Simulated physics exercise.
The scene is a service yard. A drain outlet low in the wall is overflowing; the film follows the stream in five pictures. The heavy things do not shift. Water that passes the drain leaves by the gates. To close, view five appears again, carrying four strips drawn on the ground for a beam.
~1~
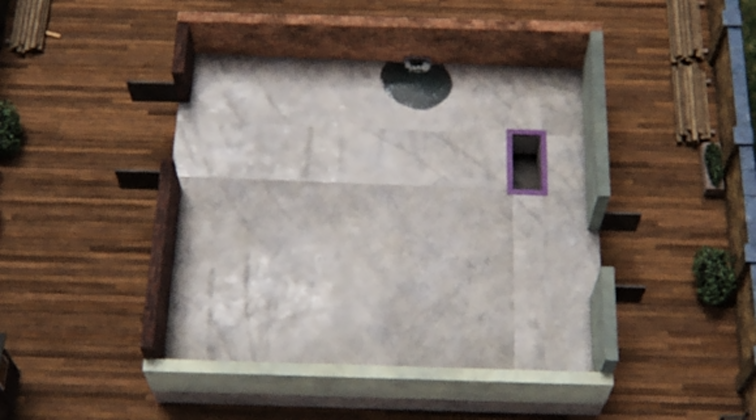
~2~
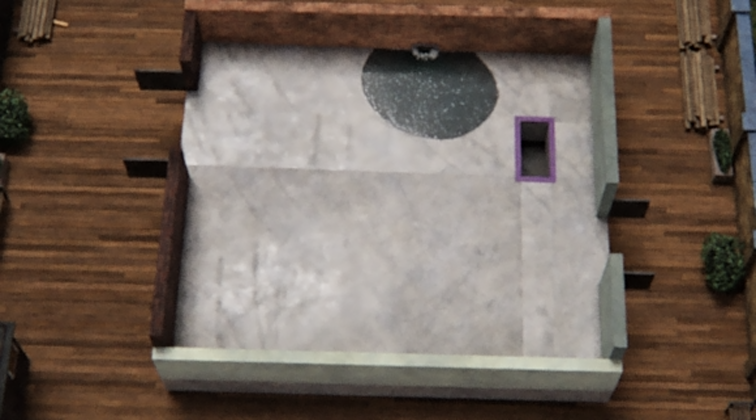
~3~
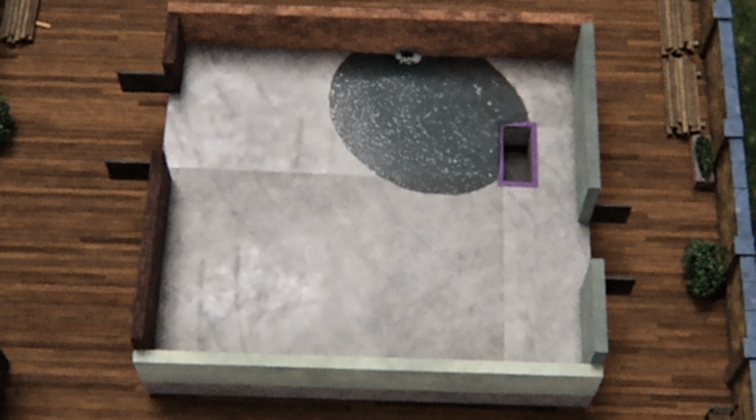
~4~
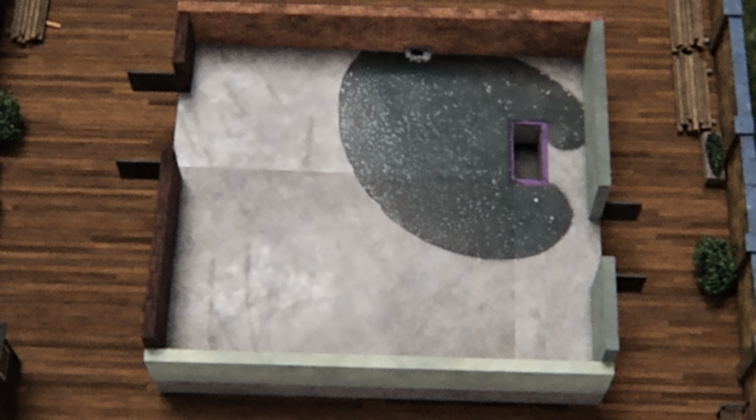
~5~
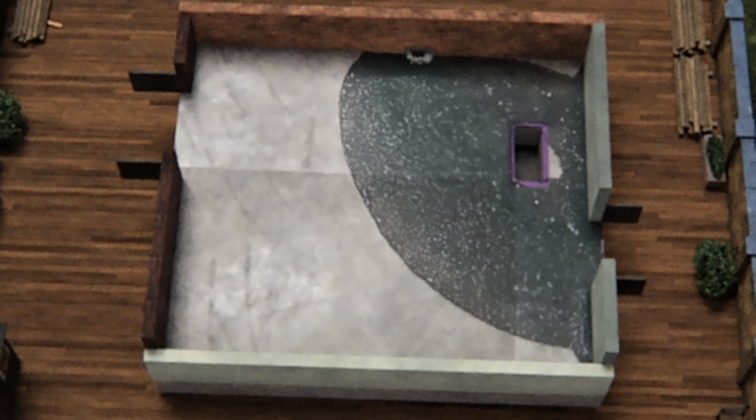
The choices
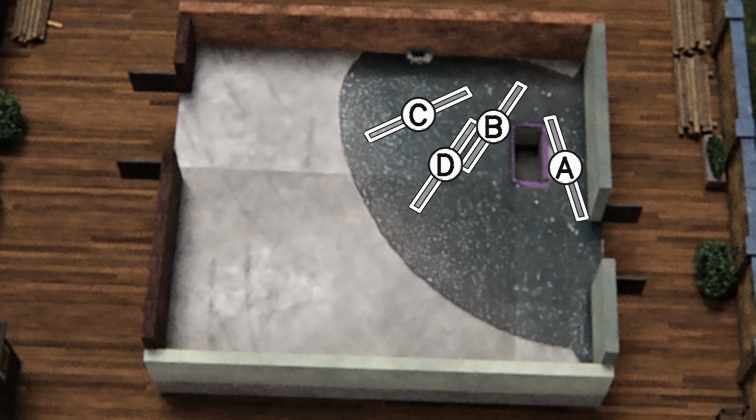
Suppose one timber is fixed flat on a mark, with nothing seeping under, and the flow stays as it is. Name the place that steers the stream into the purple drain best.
A works best here.
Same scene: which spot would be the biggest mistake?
Here it is spot B.
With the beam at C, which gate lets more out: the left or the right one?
The right one.
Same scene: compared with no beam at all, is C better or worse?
Spot C is worse.
In white, A from (549, 117) to (582, 218); B from (464, 169) to (521, 84); C from (368, 136) to (468, 91); D from (415, 208) to (474, 121).
With A, about 34 % of the stream goes into the purple drain, about 63 % out by the gates.
With B, about 3 % of the stream goes into the purple drain, about 94 % out by the gates.
With C, about 14 % of the stream goes into the purple drain, about 83 % out by the gates.
With D, about 21 % of the stream goes into the purple drain, about 77 % out by the gates.
